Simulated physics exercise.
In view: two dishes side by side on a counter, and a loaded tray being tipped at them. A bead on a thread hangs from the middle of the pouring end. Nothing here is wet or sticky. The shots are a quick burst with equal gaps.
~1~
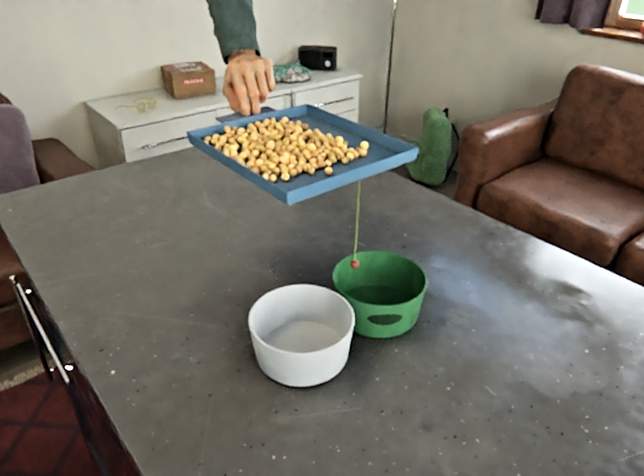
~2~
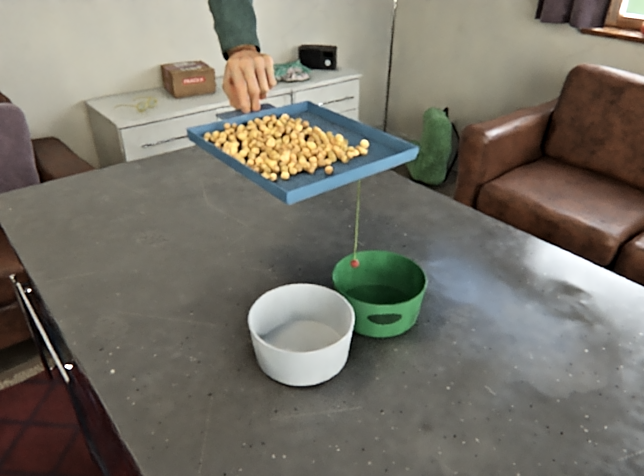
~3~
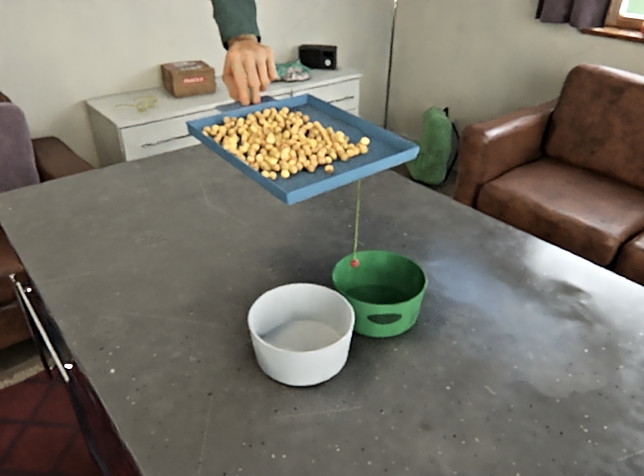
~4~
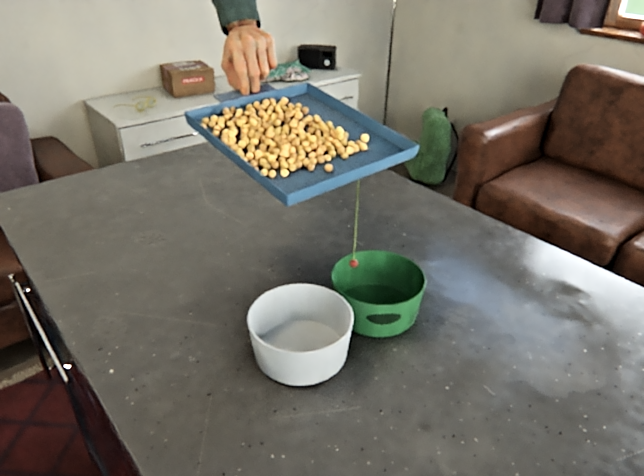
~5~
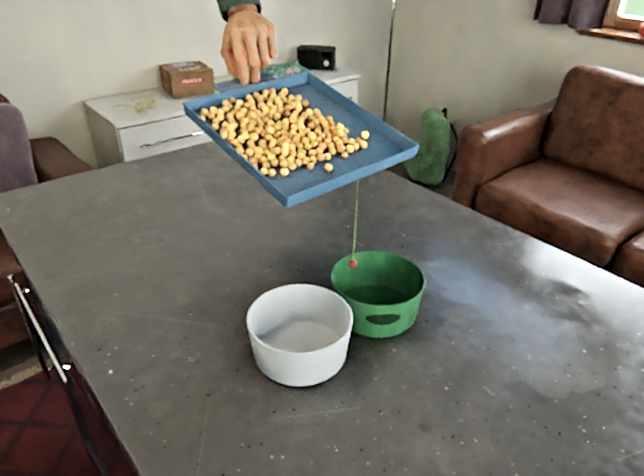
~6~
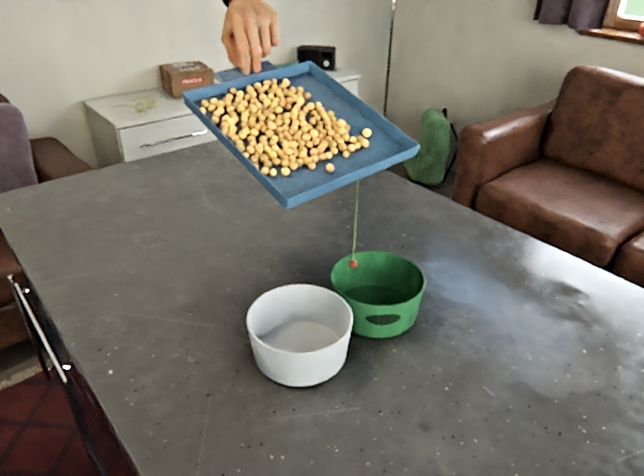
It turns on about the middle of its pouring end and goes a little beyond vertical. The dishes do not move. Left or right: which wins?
More goes to the left dish.
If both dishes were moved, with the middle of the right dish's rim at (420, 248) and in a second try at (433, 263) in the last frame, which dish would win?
At the first place the left one, at the second the dish on the left.
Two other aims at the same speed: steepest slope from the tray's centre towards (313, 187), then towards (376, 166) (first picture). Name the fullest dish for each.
In turn: The left one; the right dish.
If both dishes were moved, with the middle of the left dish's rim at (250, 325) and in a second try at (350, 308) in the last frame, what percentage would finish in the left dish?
In turn 10 and 70 in a hundred.
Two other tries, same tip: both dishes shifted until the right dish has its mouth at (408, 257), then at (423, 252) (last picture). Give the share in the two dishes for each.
In turn 60 and 40 in a hundred.
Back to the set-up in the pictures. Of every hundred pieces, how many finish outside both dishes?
Some 20 per cent.
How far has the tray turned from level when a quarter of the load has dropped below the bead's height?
At about 100°.
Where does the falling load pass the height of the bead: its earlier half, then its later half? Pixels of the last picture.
Around (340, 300) and then (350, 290).
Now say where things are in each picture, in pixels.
Corners of the pouring end (288, 191) and (416, 148), level; middle of the load (284, 149), dried chickpeas; left dish (335, 361); right dish (412, 314); bead on its thread (355, 264), in the first frame.
Corners of the pouring end (288, 191) and (417, 147), level; middle of the load (284, 147), in the second frame.
Corners of the pouring end (288, 192) and (417, 146), tipped barely, lowest at the left corner; middle of the load (284, 143), in the third frame.
Corners of the pouring end (288, 194) and (417, 146), tipped a little, lowest at the left corner; middle of the load (284, 138), in the fourth frame.
Corners of the pouring end (287, 196) and (417, 146), tipped a little, lowest at the left corner; middle of the load (284, 133), in the fifth frame.
Corners of the pouring end (288, 198) and (418, 145), tipped clearly, lowest at the left corner; middle of the load (285, 129); left dish (333, 360); right dish (410, 314), in the sixth frame.
Just after the last frame, tray tipped steeply; every one on the tray.
A moment on, tray tipped right over; the larger part on the tray; about a tenth in the left dish; just a few outside both; about a tenth in the air.
Further on, tray tipped past a quarter turn; roughly two thirds in the left dish; roughly a quarter in the right dish; roughly a quarter outside both.
When it is over, tray tipped past a quarter turn; roughly two thirds in the left dish; roughly a quarter in the right dish; roughly a quarter outside both.
